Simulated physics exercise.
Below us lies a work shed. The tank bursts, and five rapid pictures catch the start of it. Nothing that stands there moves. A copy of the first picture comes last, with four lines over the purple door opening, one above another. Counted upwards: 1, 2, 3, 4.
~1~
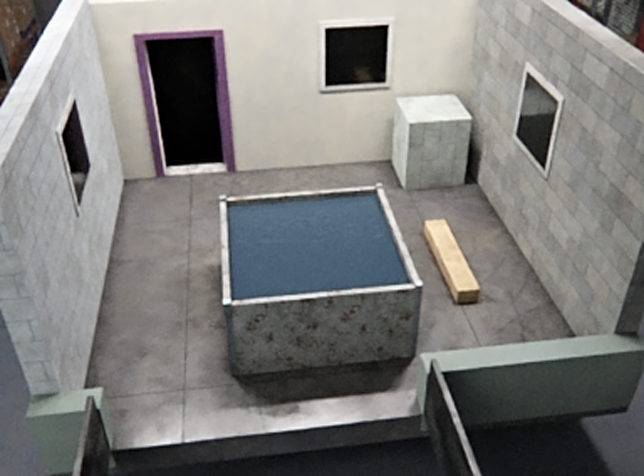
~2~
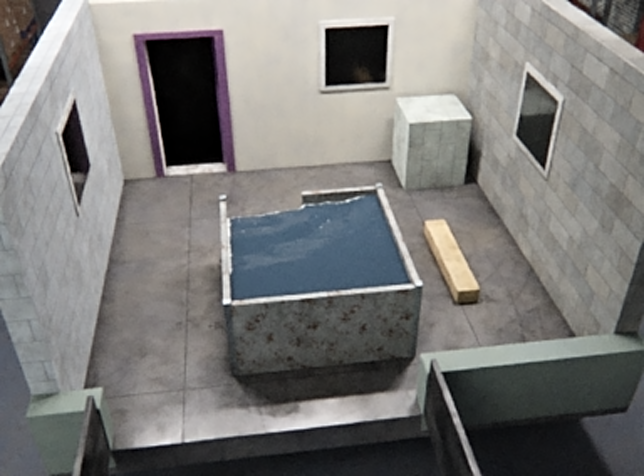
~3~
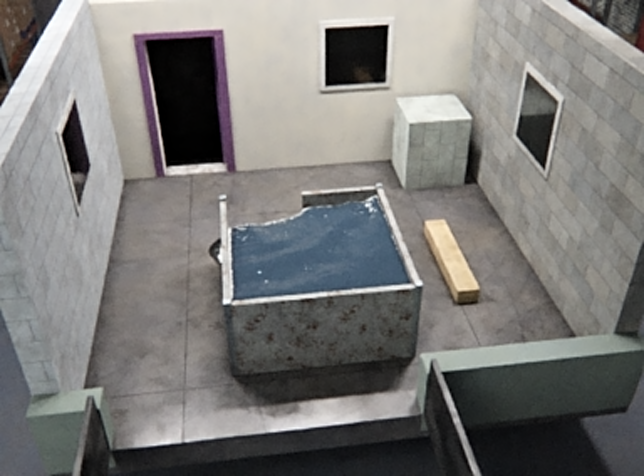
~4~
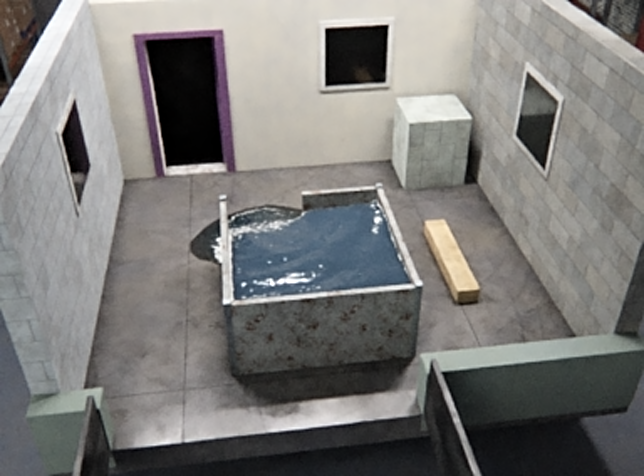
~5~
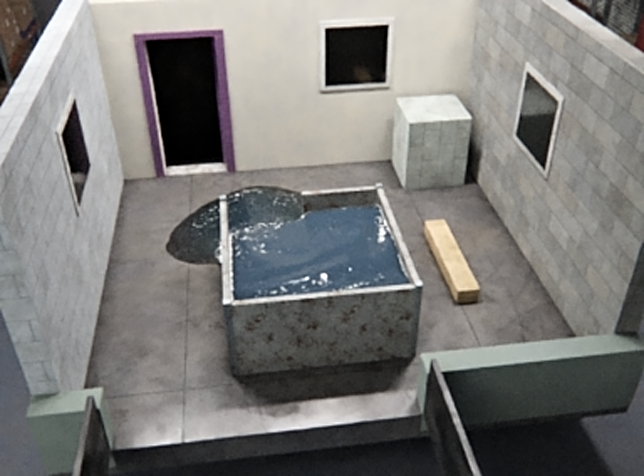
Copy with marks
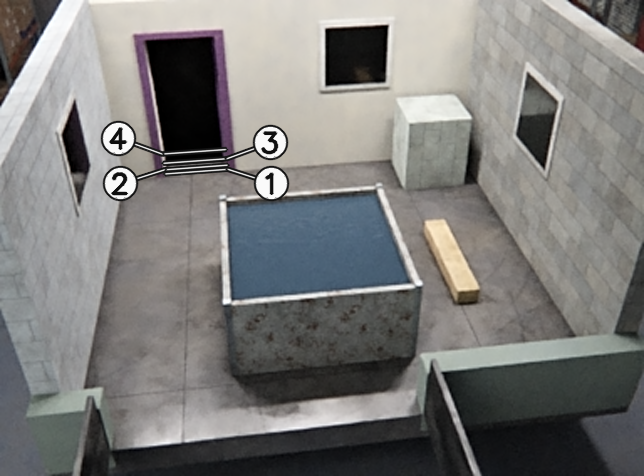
To begin with, a square tank of still blue water sits in a work shed with a purple doorway. Part of the tank's back wall opens and the surface ripples and churns. Water pours through the gap behind the tank, and a dark puddle spreads across the floor toward the left.
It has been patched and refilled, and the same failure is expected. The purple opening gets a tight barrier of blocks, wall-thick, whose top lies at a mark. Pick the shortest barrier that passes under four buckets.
Mark 4.
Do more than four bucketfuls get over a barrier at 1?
Yes.
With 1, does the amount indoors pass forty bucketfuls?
Yes.
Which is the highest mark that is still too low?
It is 3.
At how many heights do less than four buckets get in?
One.
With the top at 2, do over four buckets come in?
Yes, that goes wrong.
In white, 1 at (196, 171); 2 at (196, 167); 3 at (195, 161); 4 at (194, 151); from the bottom up 1, 2, 3, 4.
Choosing 1, dozens of bucketfuls pour in.
Choosing 2, dozens of bucketfuls pour in.
Choosing 3, about 10 bucketfuls get in.
Choosing 4, a splash gets over, under a bucket.
